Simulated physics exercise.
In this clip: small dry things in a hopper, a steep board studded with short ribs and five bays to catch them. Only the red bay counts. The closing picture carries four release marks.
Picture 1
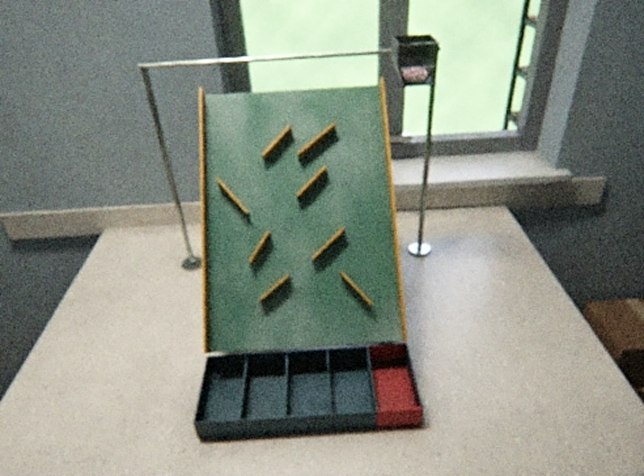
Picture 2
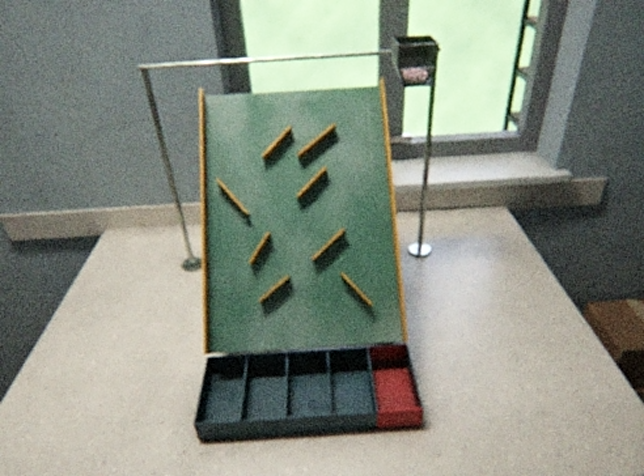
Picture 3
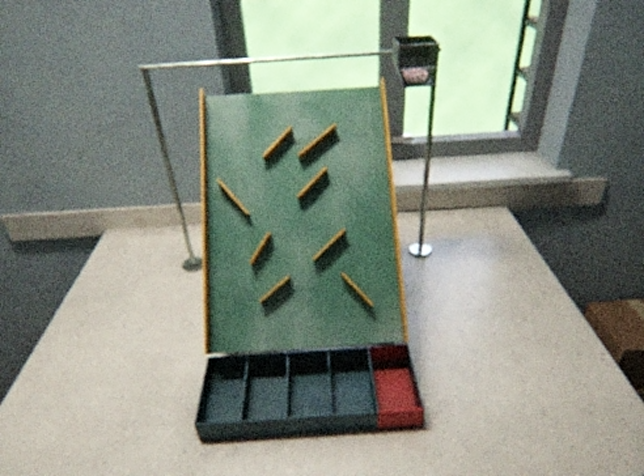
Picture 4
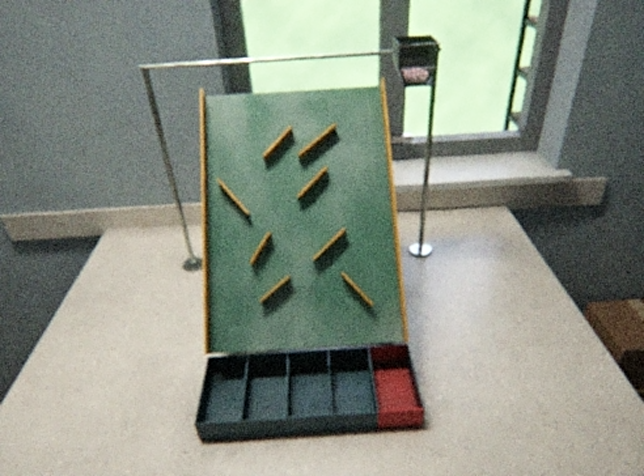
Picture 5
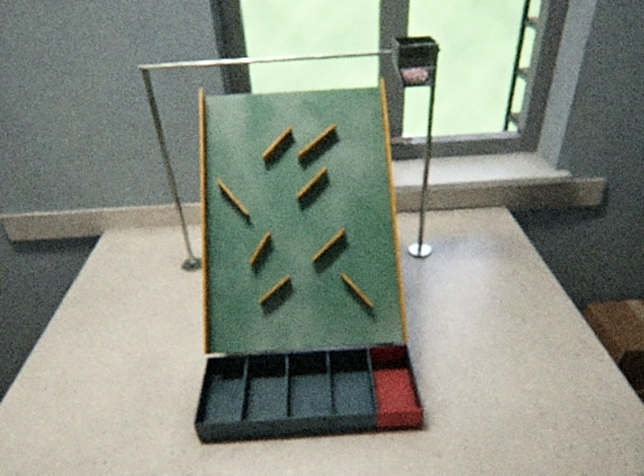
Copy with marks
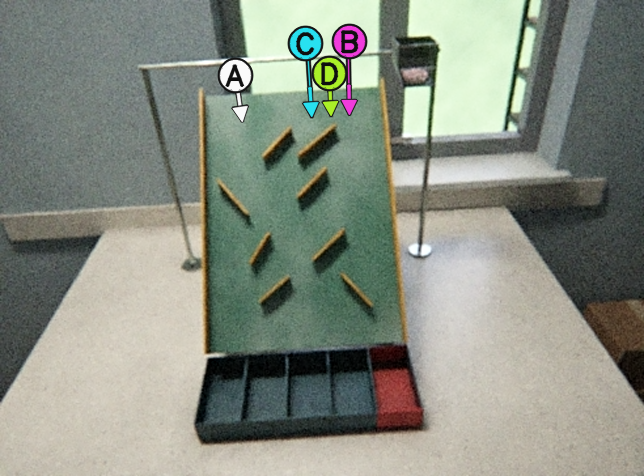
Nothing moves as the green ribbed board stands above five bays, the rightmost one red.
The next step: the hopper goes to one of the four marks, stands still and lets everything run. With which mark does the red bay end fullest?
Go for B.
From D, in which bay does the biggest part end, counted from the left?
The first from the left.
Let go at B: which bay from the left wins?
The fifth from the left.
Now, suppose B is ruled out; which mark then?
Mark D.
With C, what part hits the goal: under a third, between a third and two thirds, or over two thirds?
Mark C gives under a third.
On the marked copy, mark A meets the board at (241, 116); mark B meets the board at (349, 109); mark C meets the board at (311, 111); mark D meets the board at (330, 110).
For mark A, a stray few in the red bay, most in other bays, about a quarter outside the box.
For mark B, about two thirds in the red bay, a small part in other bays, about a quarter outside the box.
For mark C, none in the red bay, most in other bays, a small part outside the box.
For mark D, about a quarter in the red bay, about half in other bays, about a quarter outside the box.
